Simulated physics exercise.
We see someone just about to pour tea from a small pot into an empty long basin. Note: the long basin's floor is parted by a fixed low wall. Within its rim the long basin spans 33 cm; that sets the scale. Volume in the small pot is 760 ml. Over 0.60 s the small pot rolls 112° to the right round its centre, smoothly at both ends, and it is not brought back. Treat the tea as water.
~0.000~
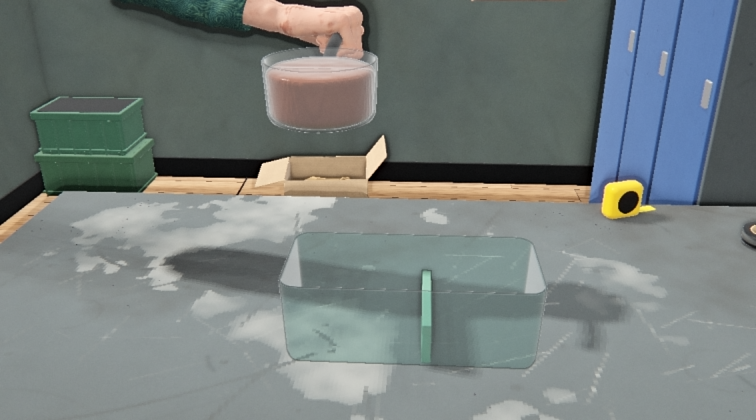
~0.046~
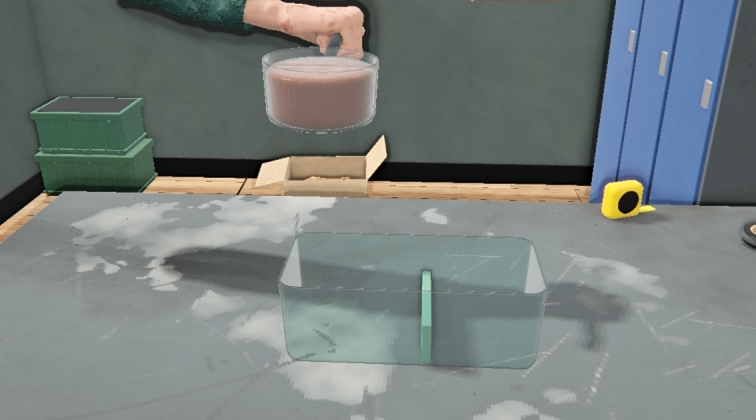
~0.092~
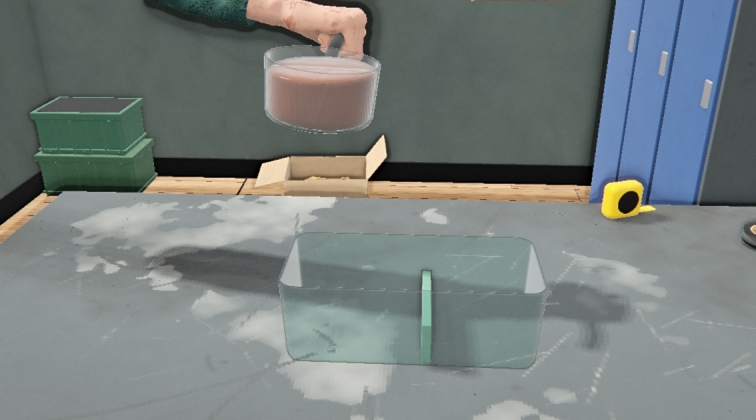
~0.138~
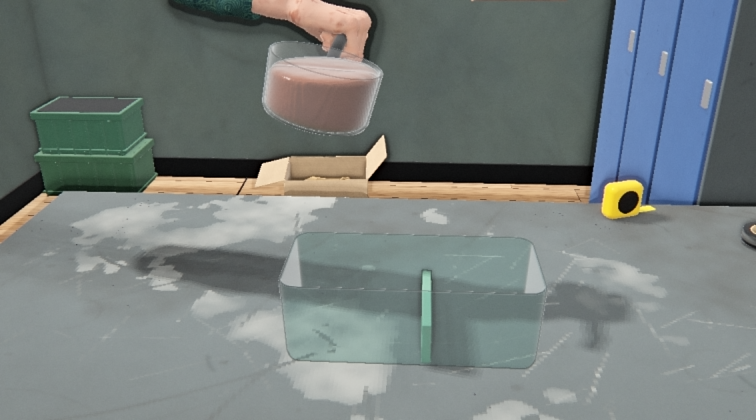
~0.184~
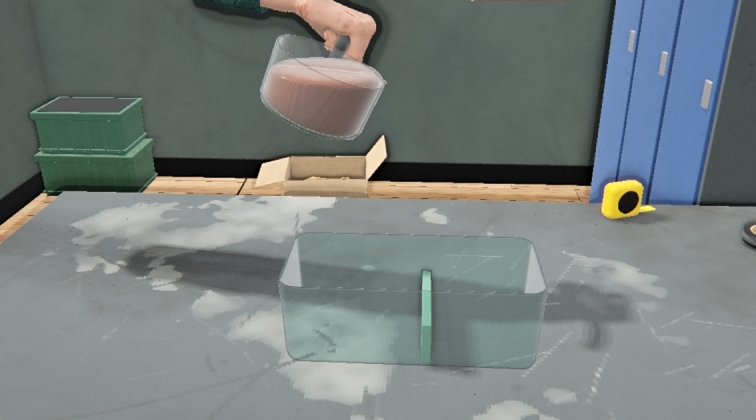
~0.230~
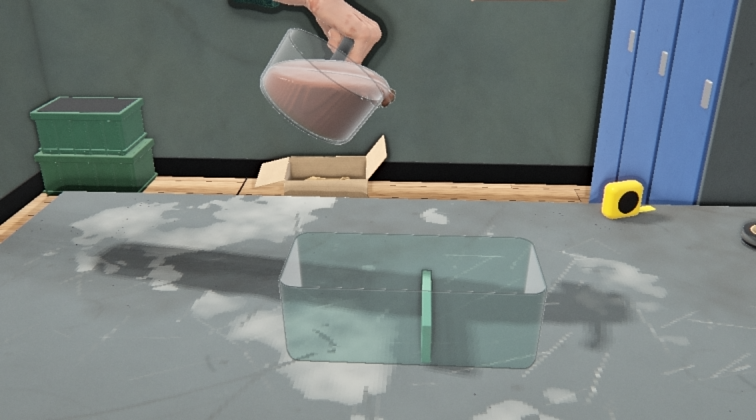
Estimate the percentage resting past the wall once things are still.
I would say roughly 53 percent.
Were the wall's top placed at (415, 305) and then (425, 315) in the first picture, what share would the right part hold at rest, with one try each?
65 % and 55 %.
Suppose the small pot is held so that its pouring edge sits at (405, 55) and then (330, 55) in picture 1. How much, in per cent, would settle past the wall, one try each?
75 and 5 %.
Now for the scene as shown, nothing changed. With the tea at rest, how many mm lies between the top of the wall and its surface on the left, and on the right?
Noted: Left near 46 mm, right near 38 mm.
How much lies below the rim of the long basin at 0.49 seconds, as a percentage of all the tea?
The basin holds roughly 16 in a hundred parts at that moment.
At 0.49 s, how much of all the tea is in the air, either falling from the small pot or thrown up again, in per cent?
Near 64 per cent at that moment.
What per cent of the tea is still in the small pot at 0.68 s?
Around 3 percent of it.
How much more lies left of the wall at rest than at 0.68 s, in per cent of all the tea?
12 %.
Then, 0.49 s in, the tilt is 103° and 19 per cent is still to pour, 2 is left of the wall and 14 right of it.
Then, 0.68 s in, the tilt is 112° and 3 per cent is still to pour, 32 is left of the wall and 55 right of it.
Then, 0.88 s in, the tilt is 112° and 0 per cent is still to pour, 42 is left of the wall and 53 right of it.
Then, 1.10 s in, the tilt is 112° and 0 per cent is still to pour, 44 is left of the wall and 53 right of it.
Finally, 44 per cent lies left of the wall, 53 right of it and 3 outside.
